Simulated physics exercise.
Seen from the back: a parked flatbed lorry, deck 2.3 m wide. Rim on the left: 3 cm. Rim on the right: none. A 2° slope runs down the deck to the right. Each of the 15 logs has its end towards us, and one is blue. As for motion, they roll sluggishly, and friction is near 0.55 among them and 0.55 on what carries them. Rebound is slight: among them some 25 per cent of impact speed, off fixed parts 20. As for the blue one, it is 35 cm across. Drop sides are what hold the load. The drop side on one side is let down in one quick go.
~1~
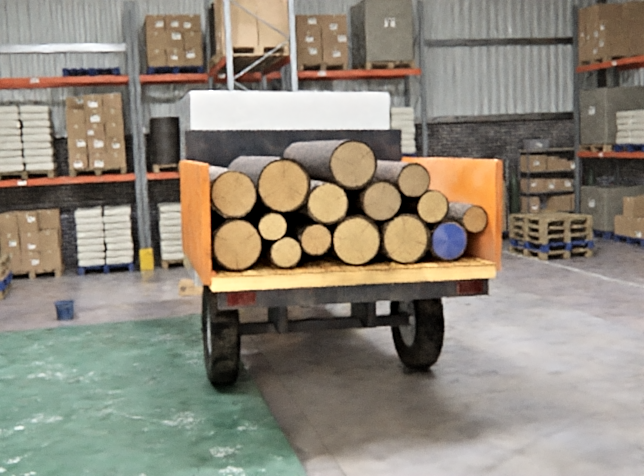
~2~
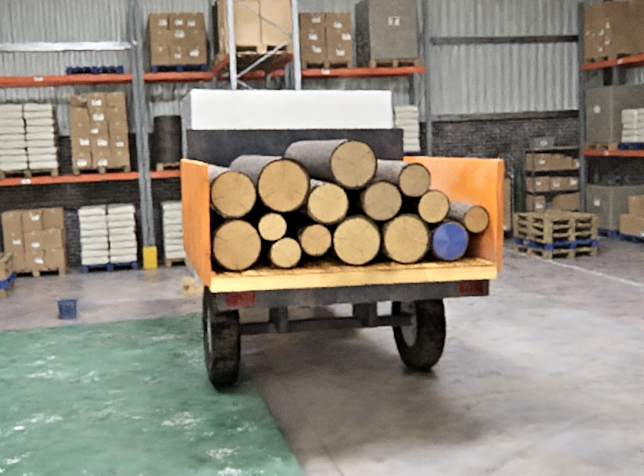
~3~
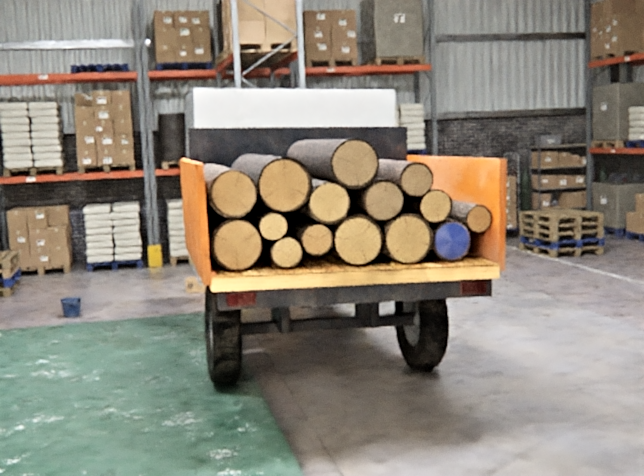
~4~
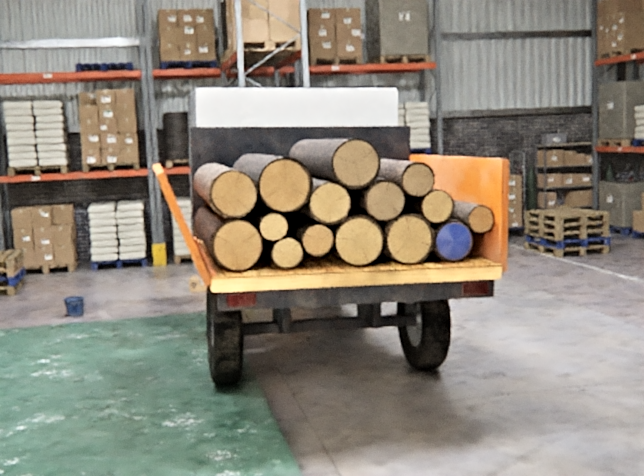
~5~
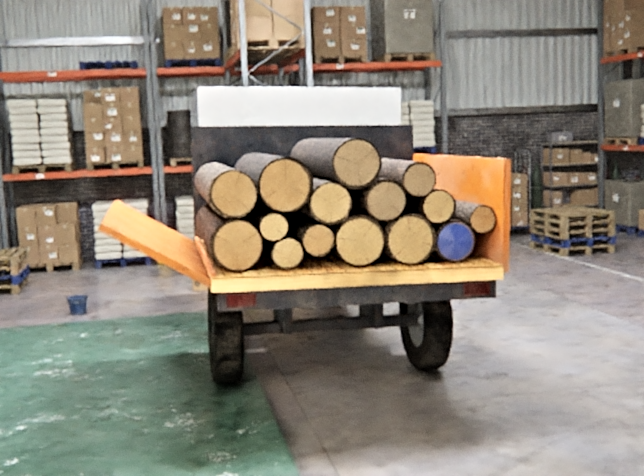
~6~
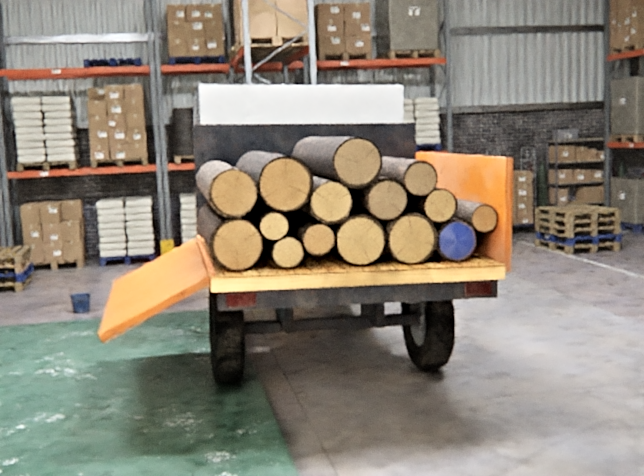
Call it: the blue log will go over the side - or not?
Not.
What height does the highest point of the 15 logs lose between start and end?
0 cm.
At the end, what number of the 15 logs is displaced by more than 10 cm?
0.
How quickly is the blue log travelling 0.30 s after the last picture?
I'd put it near 0.0 m/s.
Then, 0.3 s past the sixth picture, blue is on the deck, 35 cm from the right edge; 0 off so far.
Finally (0.7 s after the last picture), blue is on the deck, 35 cm from the right edge; 0 off so far.
